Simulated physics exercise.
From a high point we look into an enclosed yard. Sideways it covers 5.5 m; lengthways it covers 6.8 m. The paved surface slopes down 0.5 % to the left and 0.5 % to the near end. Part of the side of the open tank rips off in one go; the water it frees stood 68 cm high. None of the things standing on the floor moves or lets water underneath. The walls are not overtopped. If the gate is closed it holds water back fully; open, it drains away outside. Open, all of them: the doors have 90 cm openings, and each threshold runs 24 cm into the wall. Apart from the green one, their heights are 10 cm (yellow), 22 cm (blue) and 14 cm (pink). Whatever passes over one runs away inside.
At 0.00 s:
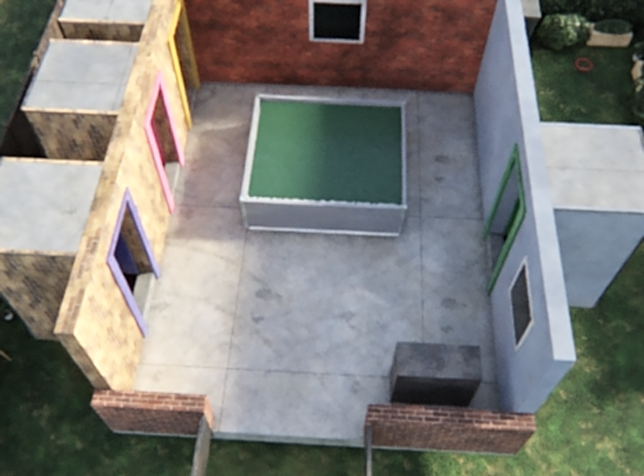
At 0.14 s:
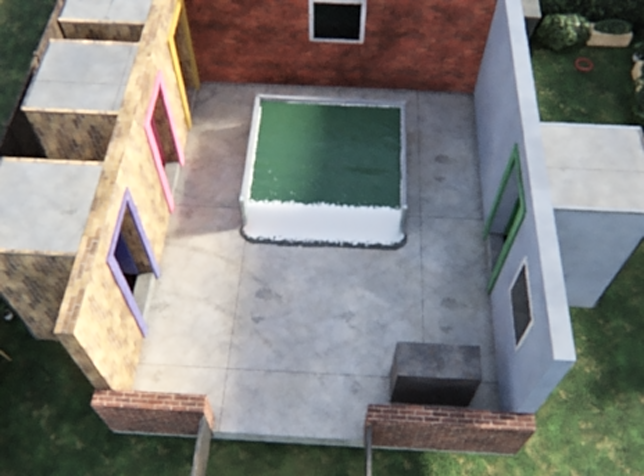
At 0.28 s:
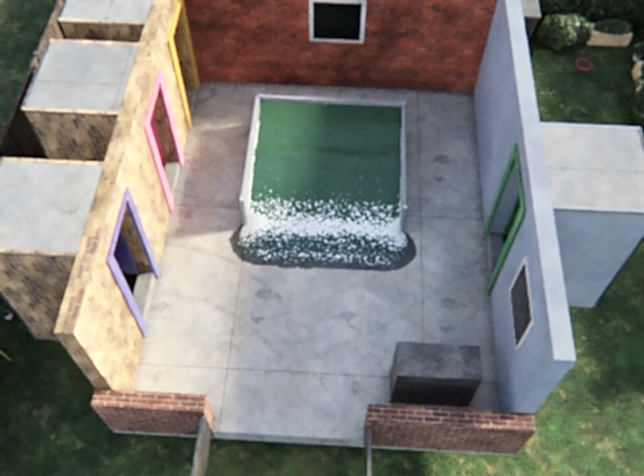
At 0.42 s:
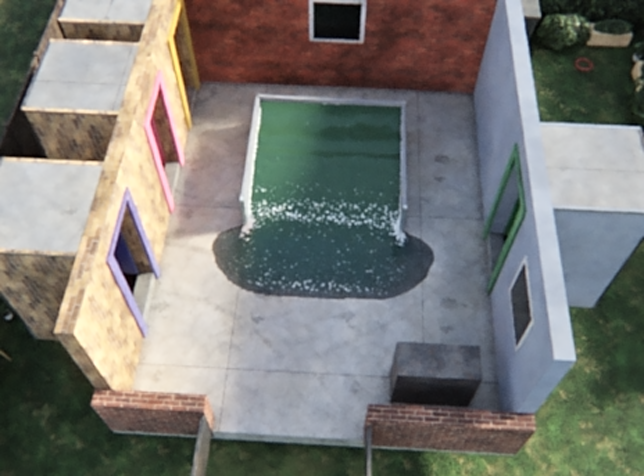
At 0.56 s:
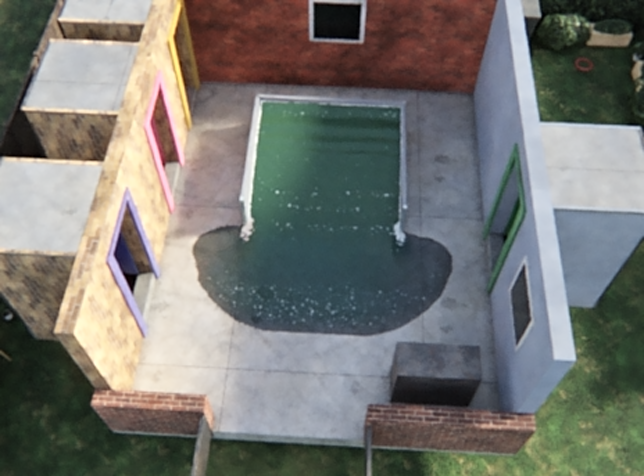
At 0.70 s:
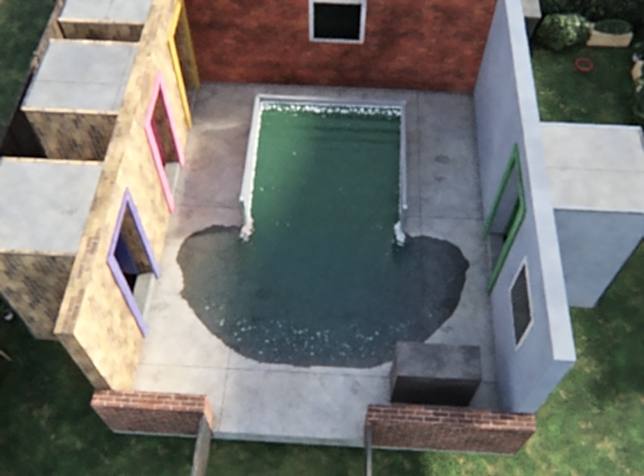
Green water pouring out through the open near side of a tank and spreading in a dark pool across a walled yard.
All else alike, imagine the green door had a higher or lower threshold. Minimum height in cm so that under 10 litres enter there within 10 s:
4.5 cm.
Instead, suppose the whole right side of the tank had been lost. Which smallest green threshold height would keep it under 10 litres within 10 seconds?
A minimum of about 28 cm.
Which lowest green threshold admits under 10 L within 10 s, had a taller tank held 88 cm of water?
Something near 7.0 cm should do.
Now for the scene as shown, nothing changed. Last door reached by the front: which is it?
I'd say the yellow door.
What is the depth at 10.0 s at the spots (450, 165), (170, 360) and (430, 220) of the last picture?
Depths of roughly 6 cm, 8 cm and 3 cm, in that order.
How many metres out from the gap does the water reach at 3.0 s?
The front sits around 4.4 m out.
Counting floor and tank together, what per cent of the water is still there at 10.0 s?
About 44 per cent.
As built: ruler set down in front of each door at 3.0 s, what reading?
Lab note, depth in cm: Yellow 0; blue 11; green 4; pink 0.
After 1.4 s water covers 55 % of the floor, deepest (30 cm) near (372, 424); 3 cm at the green door, 0 litres in over its 24 cm threshold.
After 3.0 s water covers 55 % of the floor, deepest (34 cm) near (434, 427); 4 cm at the green door, 0 litres in over its 24 cm threshold.
After 10.0 s water covers 100 % of the floor, deepest (9 cm) near (129, 410); 4 cm at the green door, 0 litres in over its 24 cm threshold.
At the green door as built, the water arrived by 1.1 s and peaked near 9 cm at 3.8 s.
With a threshold of 3.5 cm, 18 litres would have come in within the 10 s; with 5 cm, 7 litres. So under 10 litres takes about 4.5 cm.
